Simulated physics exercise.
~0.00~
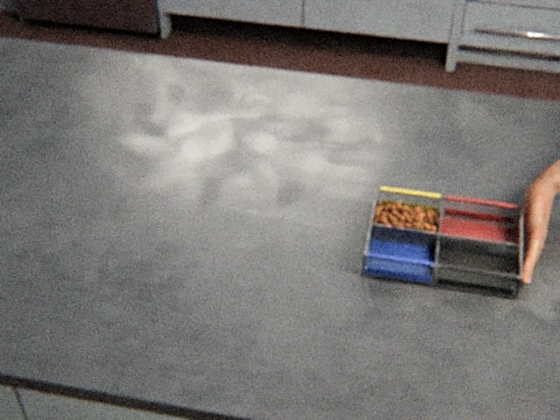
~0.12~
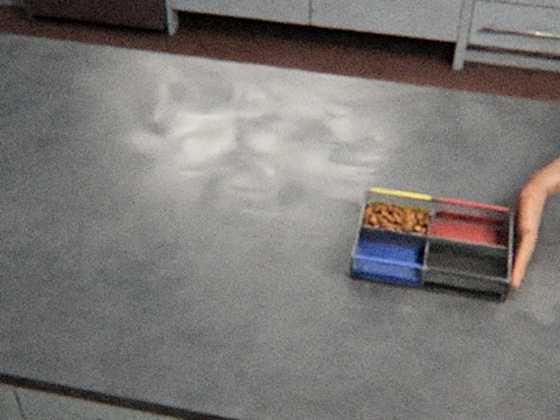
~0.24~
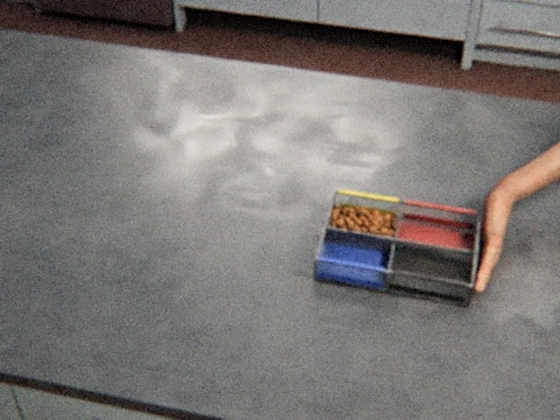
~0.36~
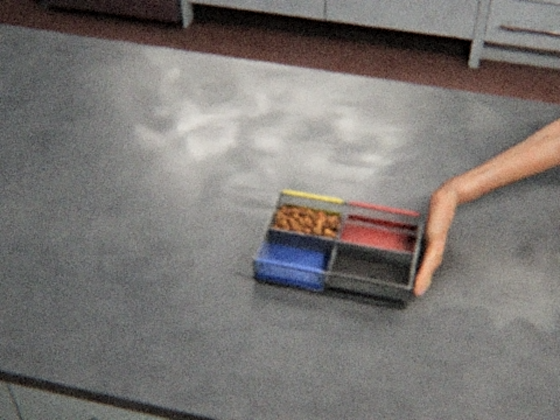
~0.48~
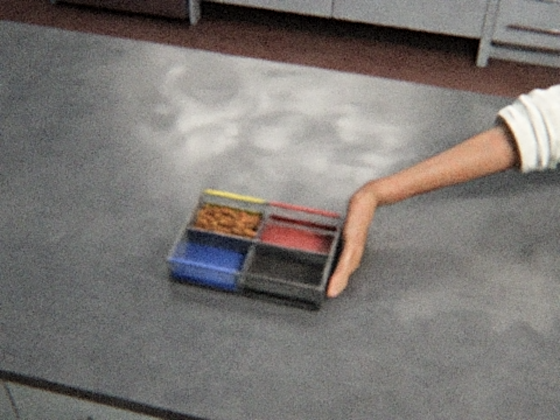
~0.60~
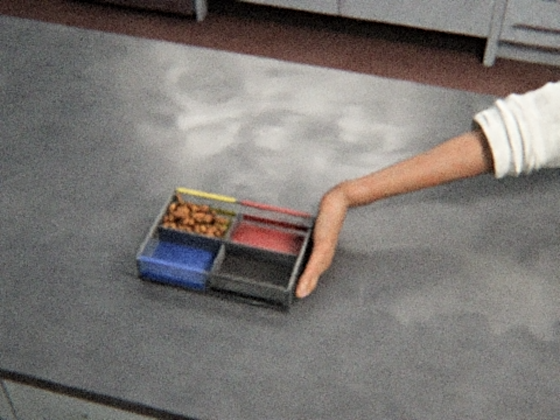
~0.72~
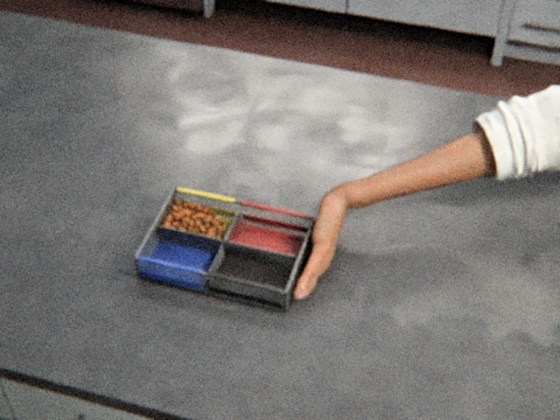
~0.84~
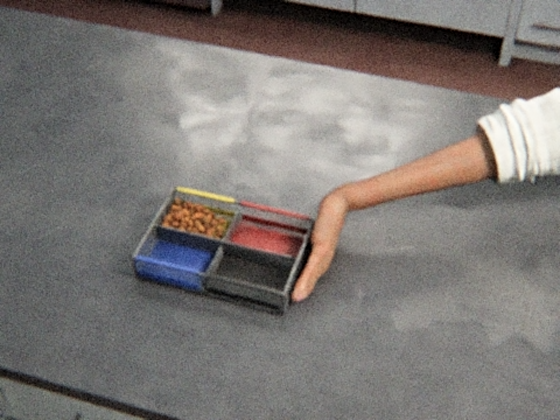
To begin with, a divided tray sits toward the right of a grey countertop, with a hand against its right side. Brown bits of kibble fill the back left compartment, marked by a yellow edge, while the red, blue and black compartments are empty. The hand pushes the tray left, slowly at first and then faster, and the forearm and a white sleeve come into view. The tray then stops left of the middle of the counter. At the end, the hand still rests against it, and the kibble remains in the yellow-edged compartment, with none spilled.
